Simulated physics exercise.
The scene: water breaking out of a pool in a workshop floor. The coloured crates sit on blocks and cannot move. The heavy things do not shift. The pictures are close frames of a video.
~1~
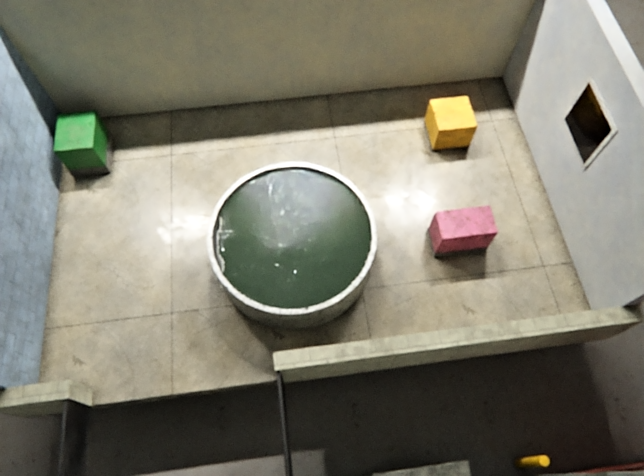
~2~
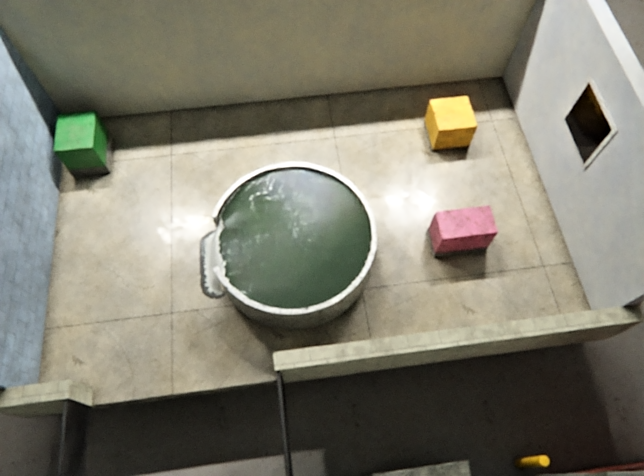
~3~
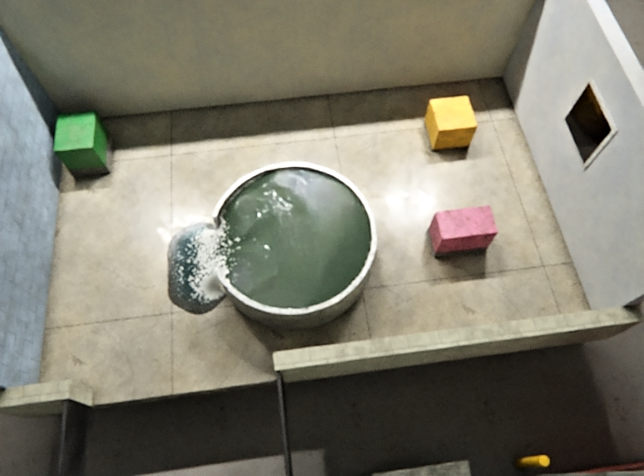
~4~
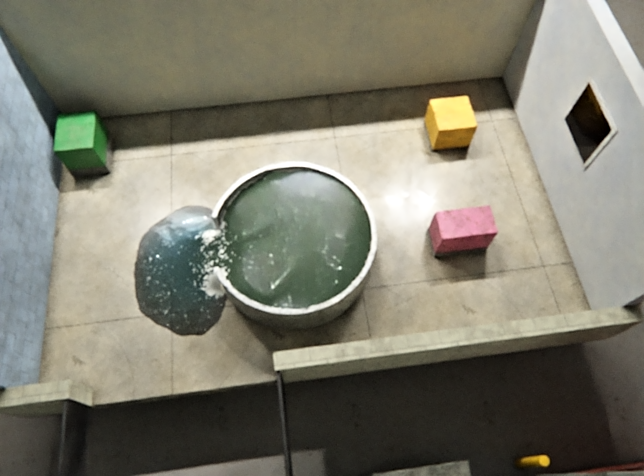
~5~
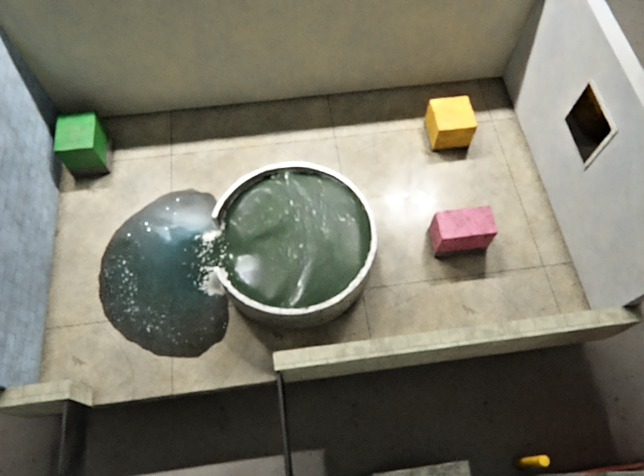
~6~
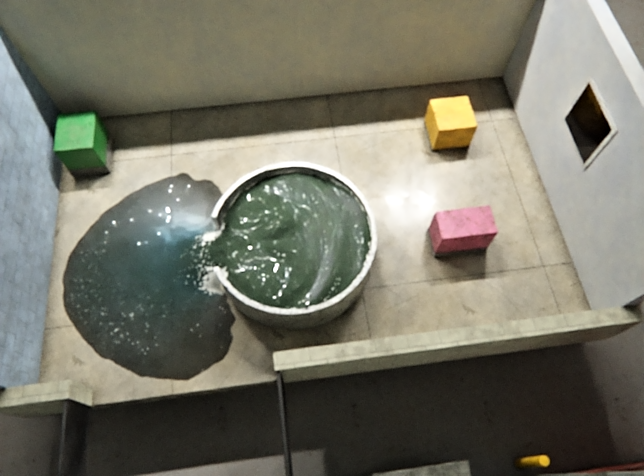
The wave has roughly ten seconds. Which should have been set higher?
The pink crate stays dry; the green crate gets wet; the yellow crate gets wet.
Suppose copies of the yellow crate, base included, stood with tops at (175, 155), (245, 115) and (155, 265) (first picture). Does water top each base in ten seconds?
One after the other: Ends up wet, is topped, is topped.
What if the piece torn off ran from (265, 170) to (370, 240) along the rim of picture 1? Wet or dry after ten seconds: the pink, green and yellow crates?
In short: The pink one is topped, the green one stays dry, the yellow one is topped.
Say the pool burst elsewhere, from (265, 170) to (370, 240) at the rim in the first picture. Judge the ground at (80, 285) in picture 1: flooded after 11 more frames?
At that place: Not flooded.
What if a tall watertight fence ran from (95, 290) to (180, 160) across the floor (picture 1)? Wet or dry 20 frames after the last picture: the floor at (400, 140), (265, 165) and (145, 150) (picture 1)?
As listed: No water, awash, free of water.
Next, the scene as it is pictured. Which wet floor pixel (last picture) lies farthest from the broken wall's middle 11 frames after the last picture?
Around (67, 128).
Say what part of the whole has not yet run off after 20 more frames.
Near 94 in a hundred.
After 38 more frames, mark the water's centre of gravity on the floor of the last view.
At about (209, 233).
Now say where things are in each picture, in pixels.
The round tank at (292, 235) is whole and still, in the first picture.
The front is at a hidden place, out from the gap at (218, 256), in the second picture.
The front is at (175, 242), out from the gap at (219, 258), in the third picture.
Water pours out at (219, 258) and has run to (146, 242), in the fourth picture.
Water pours out at (219, 258) and has run to (104, 277), in the fifth picture.
Water pours out at (219, 257) and has run to (70, 274), in the sixth picture.
A moment on, water covers 25 % of the floor; the pink crate not reached, the green crate water round its plinth, the yellow crate not reached.
Next, water covers 30 % of the floor; the pink crate not reached, the green crate water round its plinth, the yellow crate not reached.
Then, water covers 35 % of the floor; the pink crate not reached, the green crate water round its plinth, the yellow crate not reached.
Later, water covers 65 % of the floor; the pink crate not reached, the green crate water round its plinth, the yellow crate water round its plinth.
In the end, water covers 90 % of the floor; the pink crate stayed above the water, the green crate was topped, the yellow crate was topped.
